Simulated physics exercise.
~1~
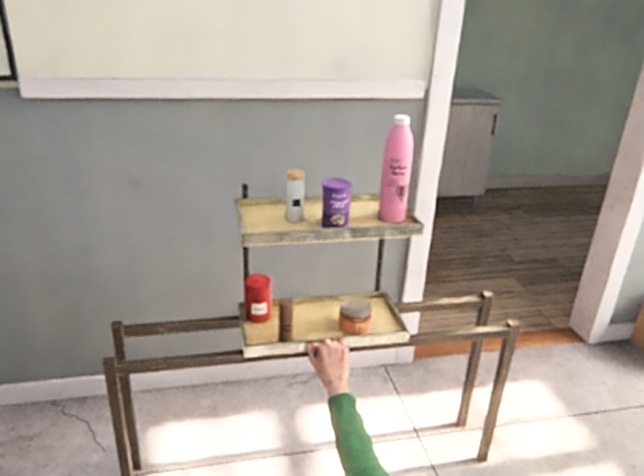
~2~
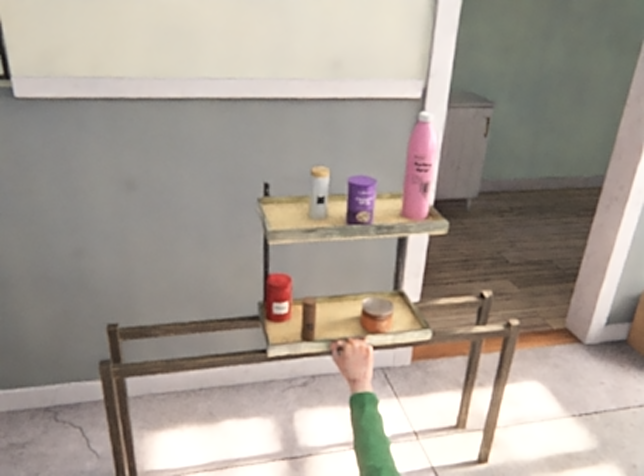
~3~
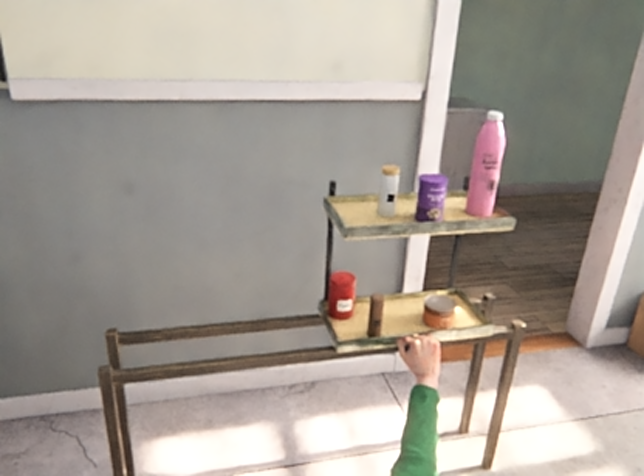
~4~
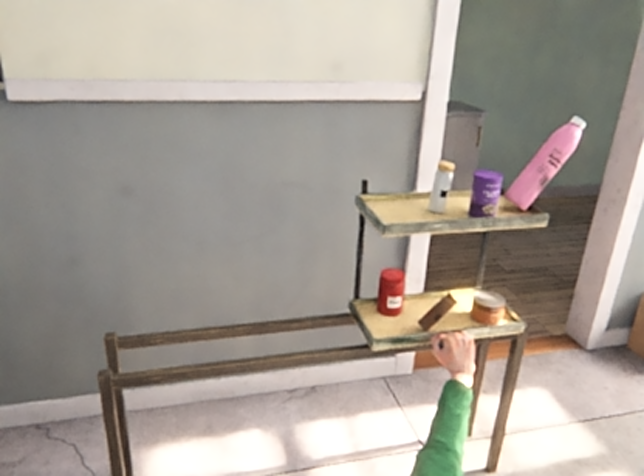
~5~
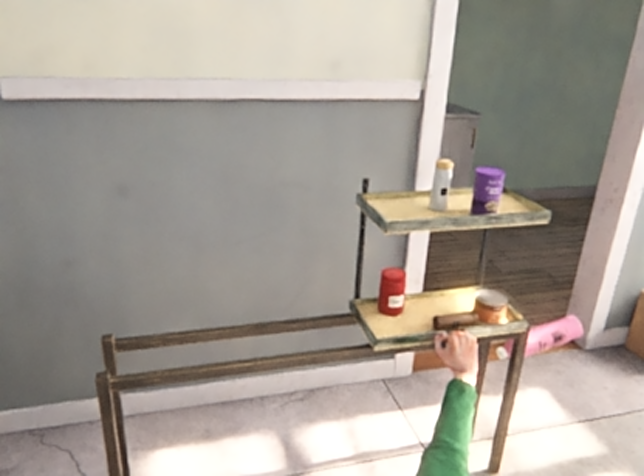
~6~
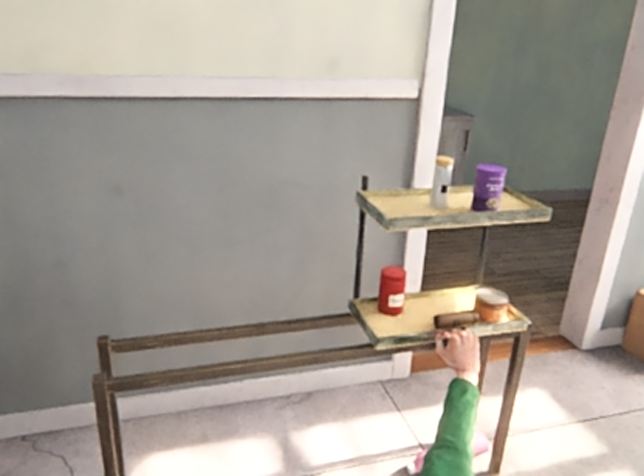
In a room with grey walls, beside an open doorway, a two-level tray unit sits on a long brown rail frame, seen from the front and slightly above. A white shaker, a purple tin and a tall pink bottle stand on the upper level, with a red jar, a brown shaker and an orange tub below. A green-sleeved hand pushes the unit right until it stops at the frame's end. The pink bottle tips off to the right while the brown shaker topples. The bottle lands on the floor and rolls left behind the arm. The brown shaker ends lying on the lower tray, the others upright.
